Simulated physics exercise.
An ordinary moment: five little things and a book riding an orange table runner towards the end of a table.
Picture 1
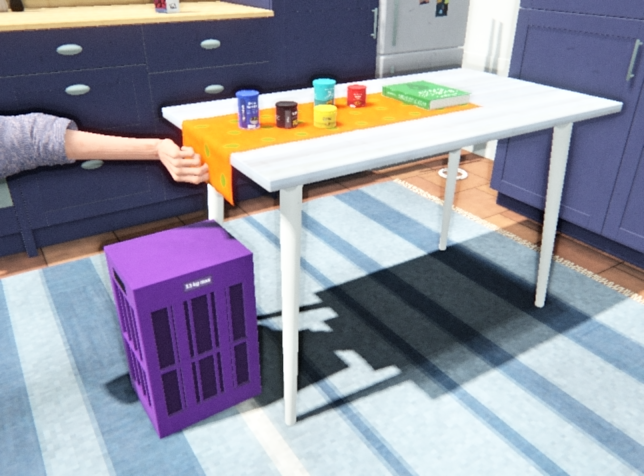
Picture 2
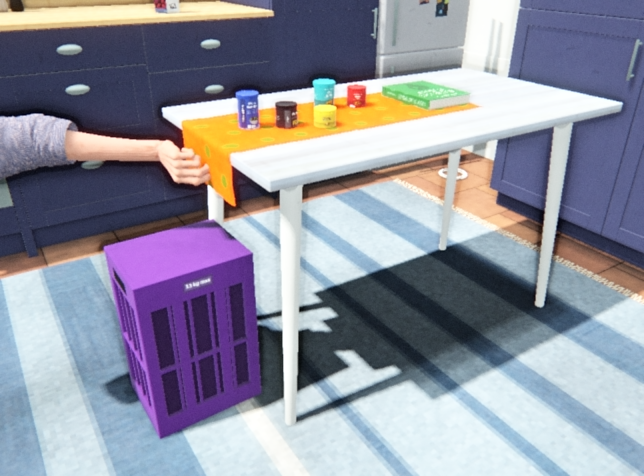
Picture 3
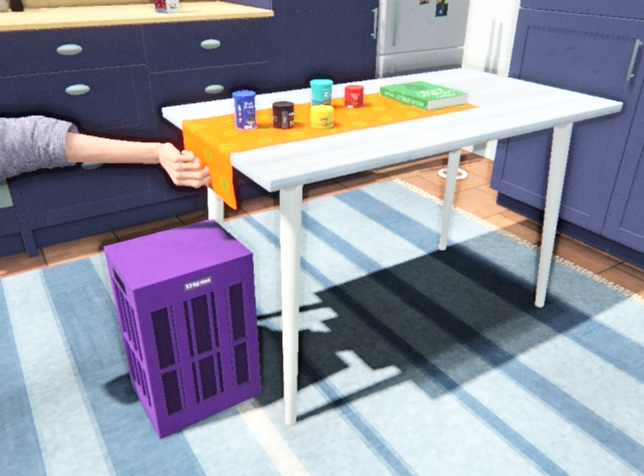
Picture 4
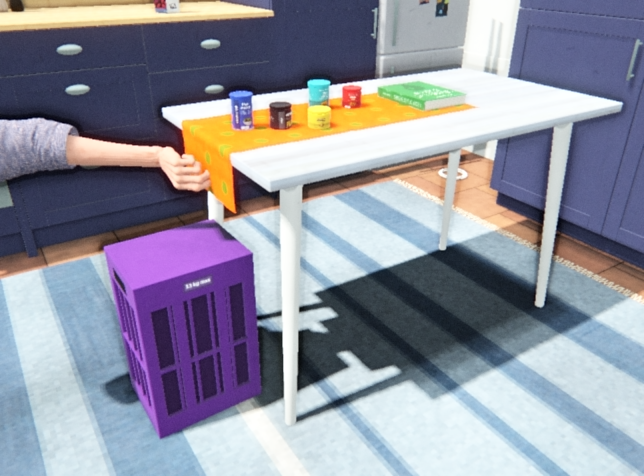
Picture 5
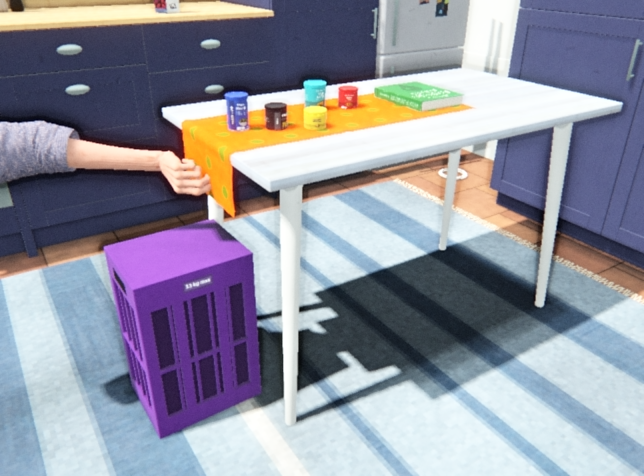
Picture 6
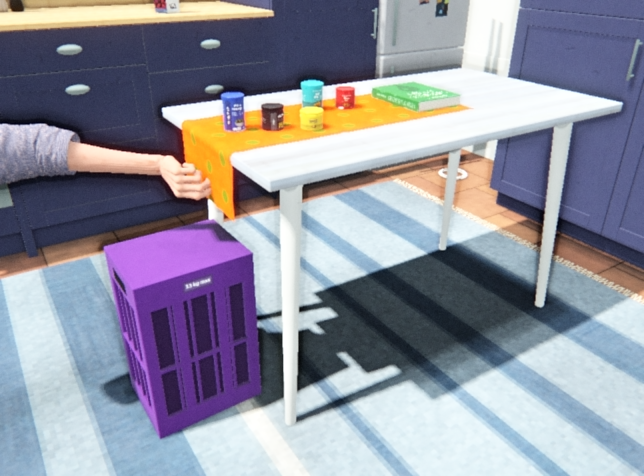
A hand at the left gripped the end of an orange runner on a white table and drew it slowly downward, and the five small pots and green book on it shifted slightly left.
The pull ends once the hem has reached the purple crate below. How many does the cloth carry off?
The count of fallen things is one.
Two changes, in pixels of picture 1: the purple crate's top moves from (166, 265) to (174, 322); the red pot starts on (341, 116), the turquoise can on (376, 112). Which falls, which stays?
The red pot remains up, the turquoise can does not fall.
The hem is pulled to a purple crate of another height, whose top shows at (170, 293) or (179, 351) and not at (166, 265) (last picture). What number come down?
Then 2 and 4.
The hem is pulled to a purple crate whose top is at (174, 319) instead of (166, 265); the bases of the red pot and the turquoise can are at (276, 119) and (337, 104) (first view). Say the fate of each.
The red pot is carried off, the turquoise can keeps its place on top.
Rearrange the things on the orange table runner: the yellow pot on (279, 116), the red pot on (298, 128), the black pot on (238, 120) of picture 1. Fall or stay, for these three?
The yellow pot does not fall; the red pot keeps its place on top; the black pot falls.
Soon after, hem near (211, 220); all still up.
After that, hem on the crate; blue can gone.
In the end, hem on the crate; blue can gone. It carries off one.
